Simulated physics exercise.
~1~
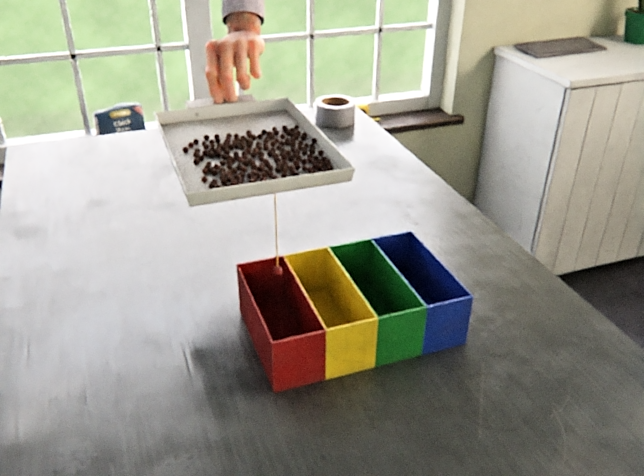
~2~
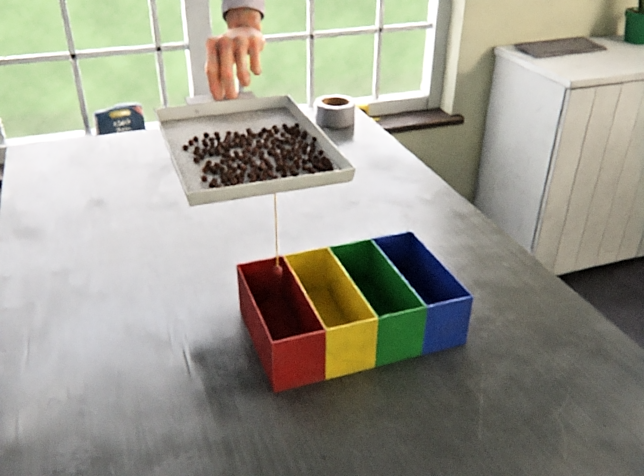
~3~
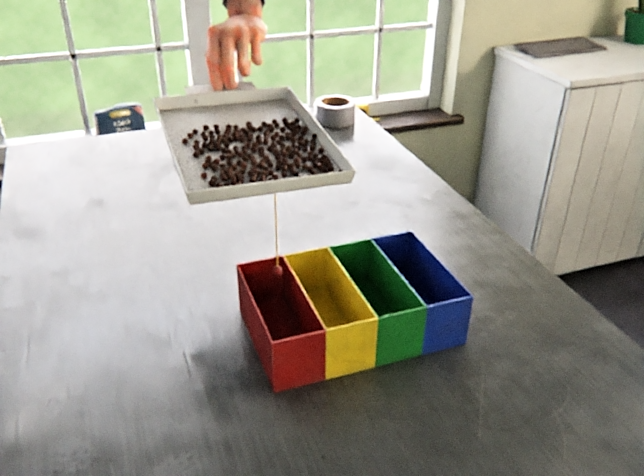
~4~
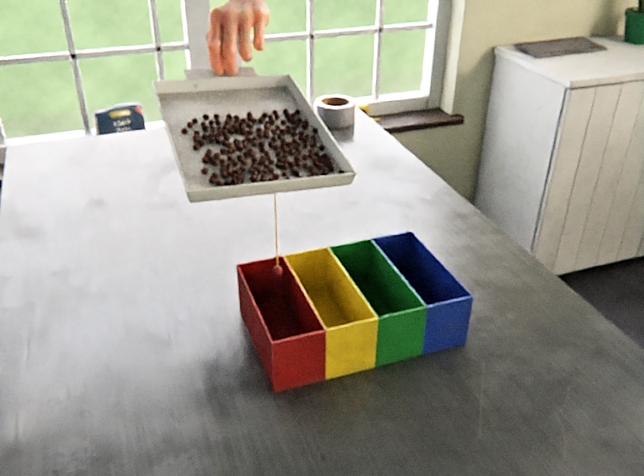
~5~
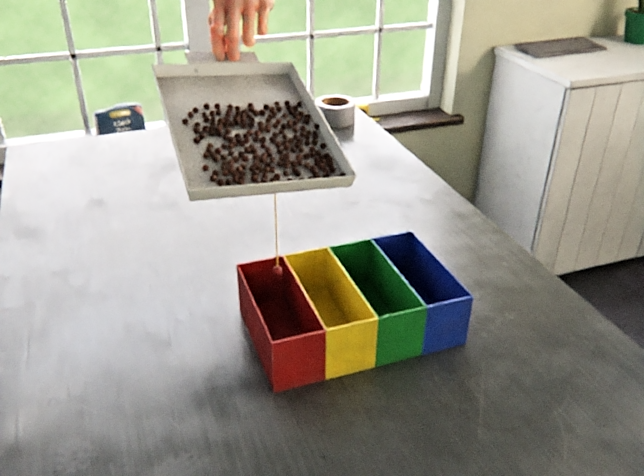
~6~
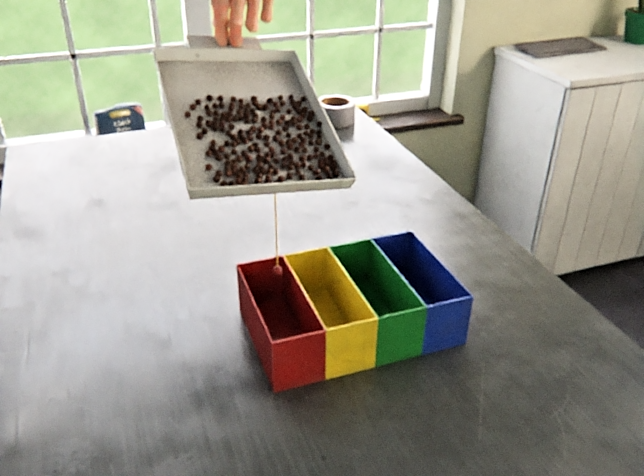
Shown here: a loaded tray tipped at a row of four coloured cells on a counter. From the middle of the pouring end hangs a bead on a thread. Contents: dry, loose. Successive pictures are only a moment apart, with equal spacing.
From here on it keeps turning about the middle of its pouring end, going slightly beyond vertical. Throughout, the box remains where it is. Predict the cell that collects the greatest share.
The yellow cell collects the greatest share.
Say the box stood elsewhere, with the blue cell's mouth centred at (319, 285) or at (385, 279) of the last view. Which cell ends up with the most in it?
The first placement favours the blue cell, while the second favours that green cell.
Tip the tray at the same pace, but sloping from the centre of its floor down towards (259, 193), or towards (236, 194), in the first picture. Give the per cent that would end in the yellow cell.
It comes to about 20 per cent the first time and about 0 per cent the second.
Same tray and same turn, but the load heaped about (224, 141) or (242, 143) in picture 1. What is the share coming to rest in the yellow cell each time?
You'd get near 50 percent first and near 50 percent next.
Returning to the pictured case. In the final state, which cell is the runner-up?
Number two is green.
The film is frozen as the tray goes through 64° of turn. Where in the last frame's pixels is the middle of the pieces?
Centre estimate: (300, 163).
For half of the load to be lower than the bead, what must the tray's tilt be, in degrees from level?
It's turned some 105 degrees by then.
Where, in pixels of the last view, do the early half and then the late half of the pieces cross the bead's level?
For the early half I get (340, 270), and for the late half (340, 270).
Soon, tray tipped steeply; nearly all on the tray; a stray few falling or outside the box.
A while on, tray tipped past a quarter turn; about a third on the tray; about a quarter in the yellow cell; a small part in the green cell; a stray few in the red cell; a stray few in the blue cell; about a quarter falling or outside the box.
Towards the end, tray tipped past a quarter turn; about half in the yellow cell; about a third in the green cell; a small part in the red cell; a stray few in the blue cell; a stray few falling or outside the box.
Finally, tray tipped past a quarter turn; about half in the yellow cell; about a third in the green cell; a small part in the red cell; a stray few in the blue cell; a stray few outside the box.
